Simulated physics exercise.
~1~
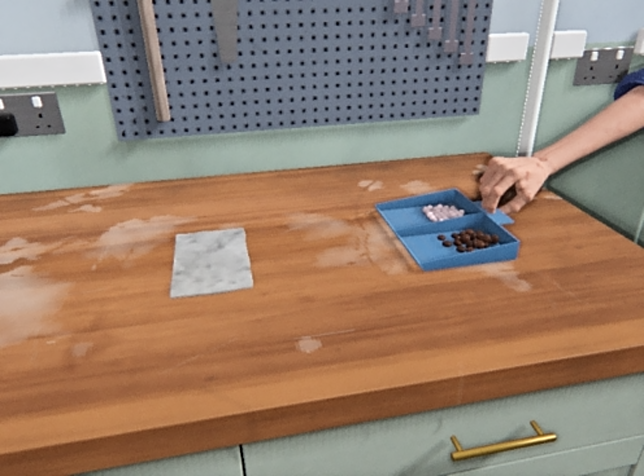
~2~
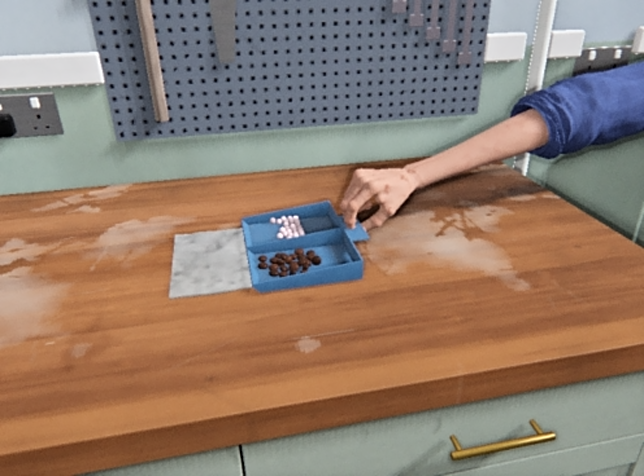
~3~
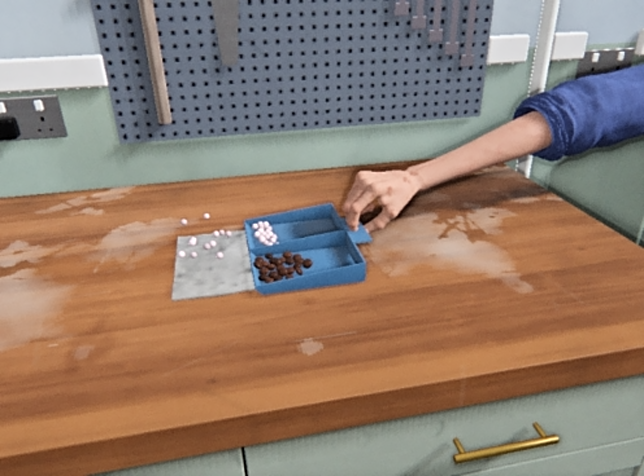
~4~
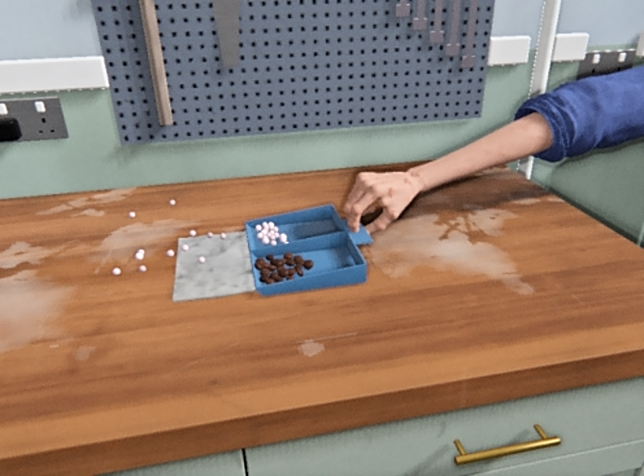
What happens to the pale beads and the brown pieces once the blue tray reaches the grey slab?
Some of the pale beads in the farther section spill over the front and scatter to the left, while the brown pieces in the nearer section all stay in the tray.
